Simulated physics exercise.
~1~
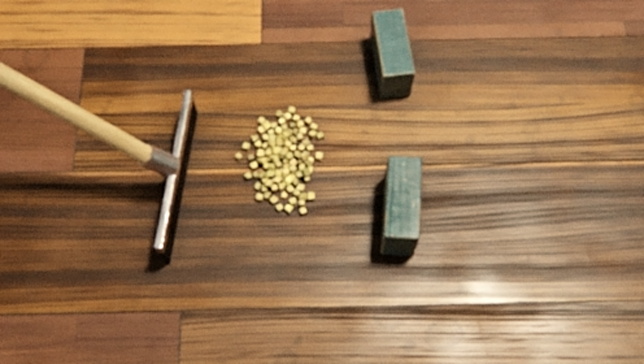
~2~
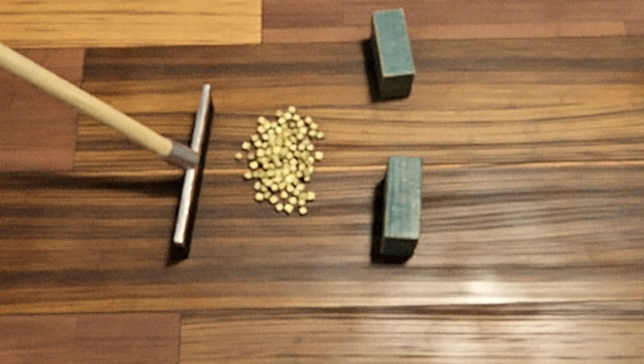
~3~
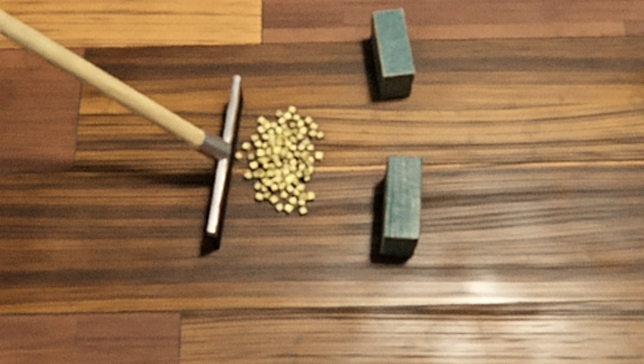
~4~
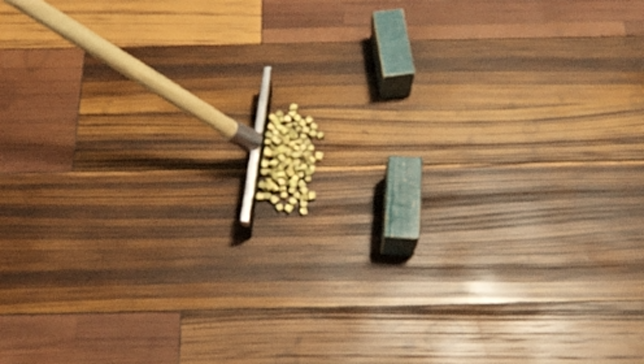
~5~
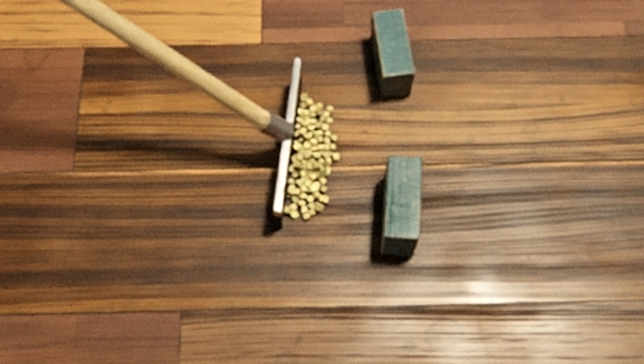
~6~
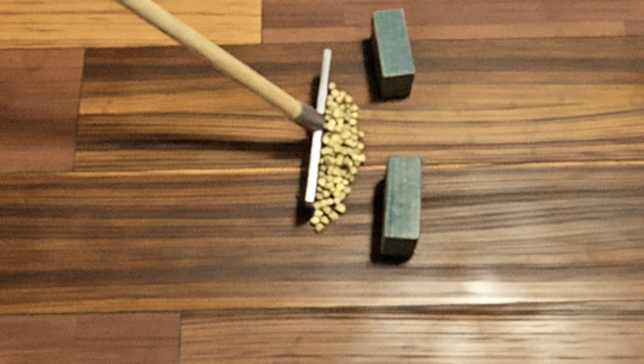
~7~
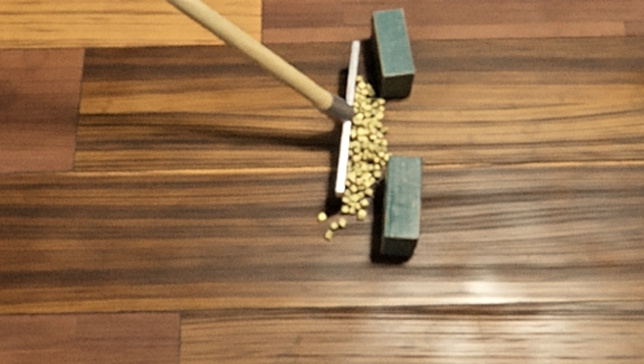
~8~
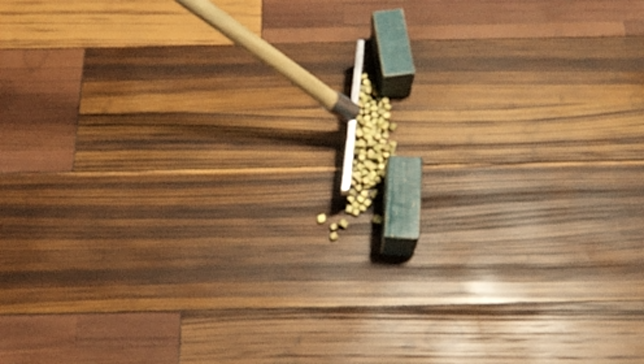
The video shows a long-handled squeegee sliding rightward across a wooden floor, pushing a pile of small yellowish cubes toward two fixed teal blocks. The cubes bunch along the blade, a few trail off its lower end, and it stops with nearly all held before the blocks.
